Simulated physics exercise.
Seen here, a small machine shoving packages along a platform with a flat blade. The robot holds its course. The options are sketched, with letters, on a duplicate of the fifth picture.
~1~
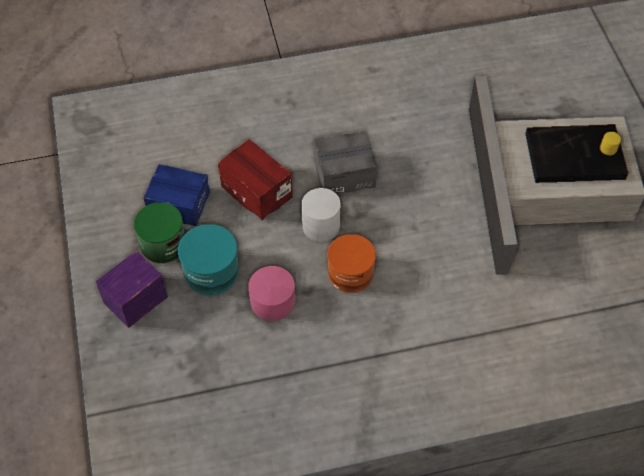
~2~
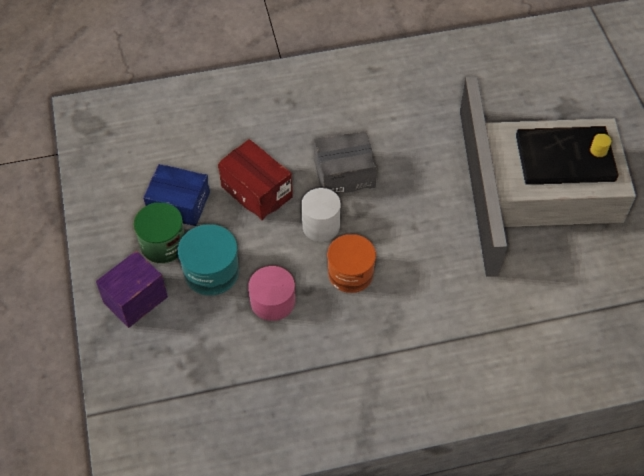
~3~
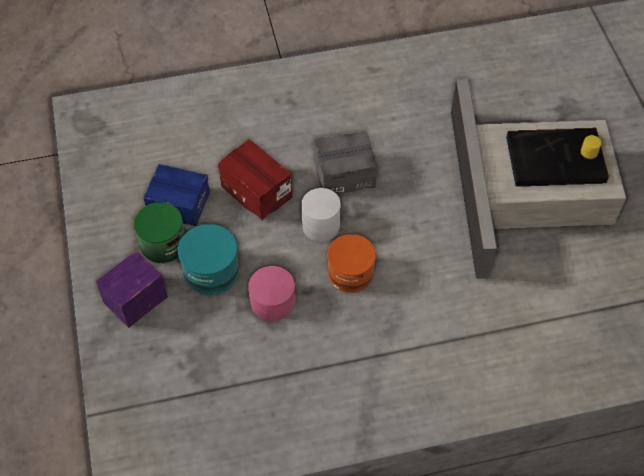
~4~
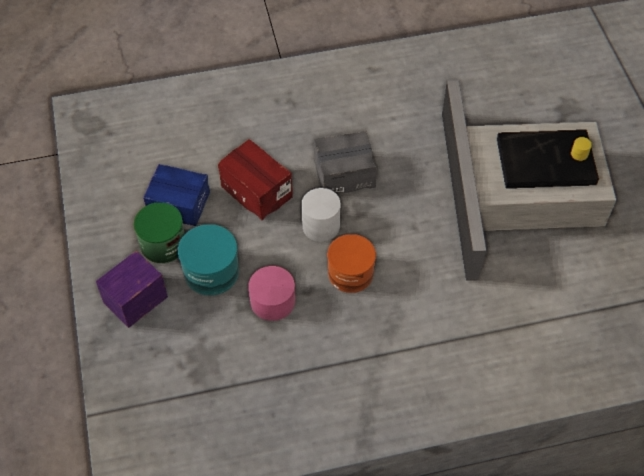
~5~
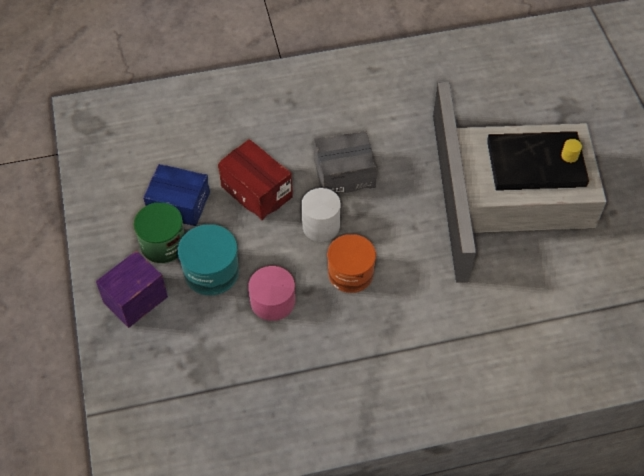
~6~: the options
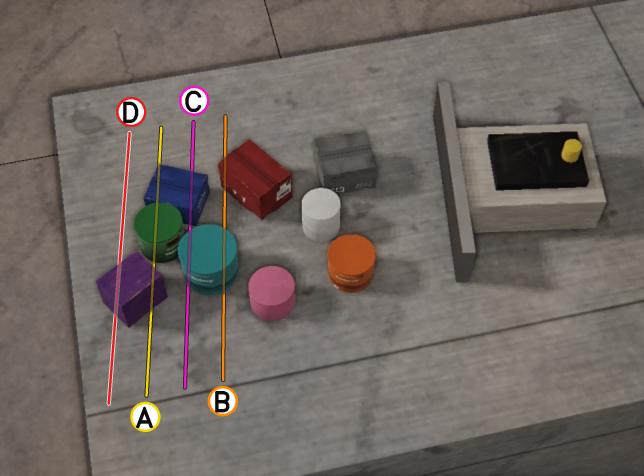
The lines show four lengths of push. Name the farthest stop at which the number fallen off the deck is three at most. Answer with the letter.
It can go as far as A.
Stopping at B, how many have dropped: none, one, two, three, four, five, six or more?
The count is none.
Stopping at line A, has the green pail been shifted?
By then, yes.
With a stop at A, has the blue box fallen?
By then, yes.
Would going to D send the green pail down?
By then, yes.
On the copy, A at (154, 250); B at (224, 237); C at (190, 244); D at (120, 257).
On A. First, robot (425, 179); grey box (312, 167); orange pail (322, 267).
Then, robot (317, 200); purple crate (120, 294); blue box (111, 201).
Finally, robot (232, 216); green pail over the edge; blue box over the edge; two fallen.
By contrast, B is within the limit but short; C is within the limit but short; D drops five.
